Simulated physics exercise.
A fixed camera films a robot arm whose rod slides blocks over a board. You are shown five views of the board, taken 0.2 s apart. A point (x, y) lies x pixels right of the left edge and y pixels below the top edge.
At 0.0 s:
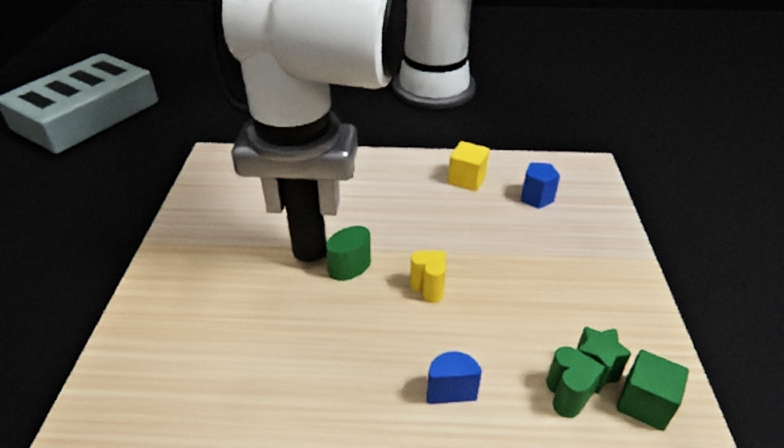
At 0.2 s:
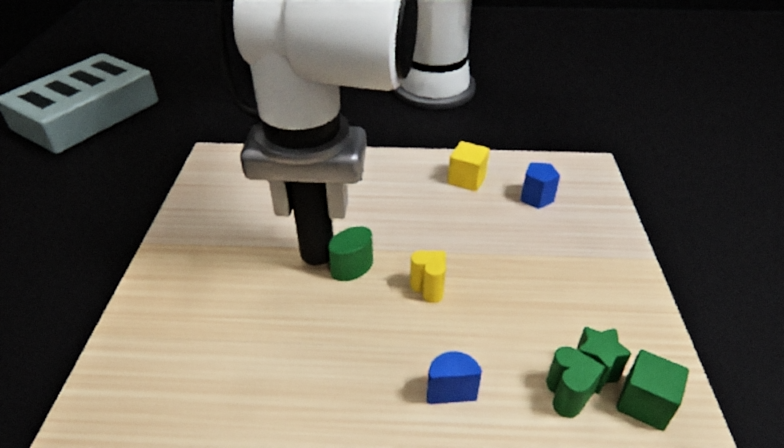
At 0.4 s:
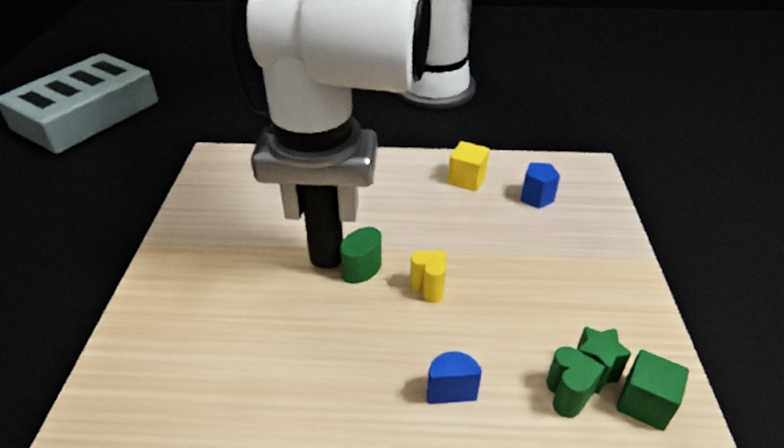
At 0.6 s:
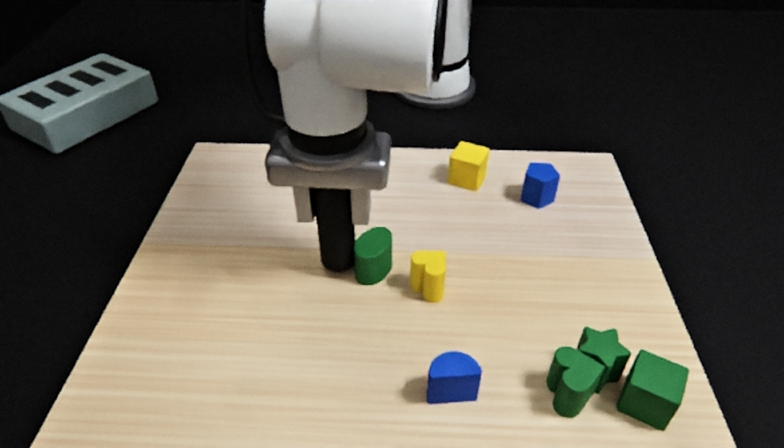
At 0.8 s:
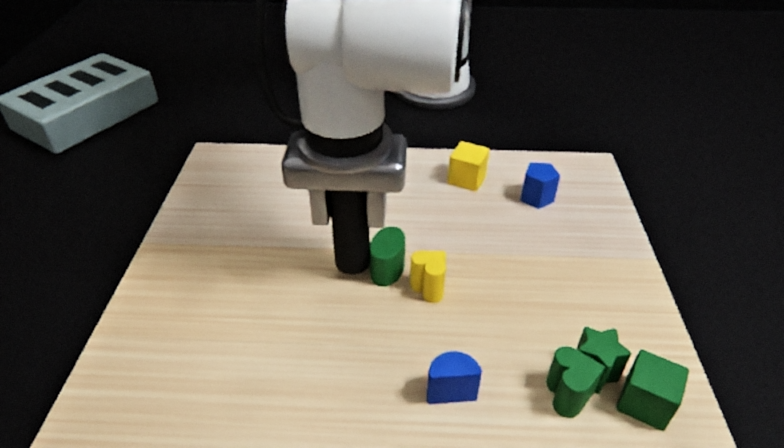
A robot arm slides a green elliptical block rightward across the board, nearer a yellow heart block.
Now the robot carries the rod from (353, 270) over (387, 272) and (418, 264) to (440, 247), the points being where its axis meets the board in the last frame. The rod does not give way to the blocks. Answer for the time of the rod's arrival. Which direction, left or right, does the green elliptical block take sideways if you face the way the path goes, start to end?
It shifts rightward.
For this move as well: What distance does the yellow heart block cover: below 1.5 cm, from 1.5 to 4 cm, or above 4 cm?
Goes 1.5 to 4 cm.
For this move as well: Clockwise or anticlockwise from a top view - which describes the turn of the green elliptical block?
It turns round clockwise.
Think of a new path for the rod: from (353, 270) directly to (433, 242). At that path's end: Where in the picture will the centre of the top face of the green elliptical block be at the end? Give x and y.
I'd guess (453, 237).
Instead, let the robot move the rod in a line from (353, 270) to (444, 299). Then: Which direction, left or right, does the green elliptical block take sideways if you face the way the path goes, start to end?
It's going to go left.
What follows on the original path. One third of the way, rod at (389, 264); green elliptical block at (423, 240), turned 20° anticlockwise; yellow heart block at (449, 264), turned 40° clockwise.
Two thirds of the way, rod at (420, 256); green elliptical block at (457, 235); yellow heart block at (460, 266), turned 80° clockwise.
At the end, rod at (441, 240); green elliptical block at (478, 228), turned 40° clockwise; yellow heart block at (460, 266), turned 80° clockwise.
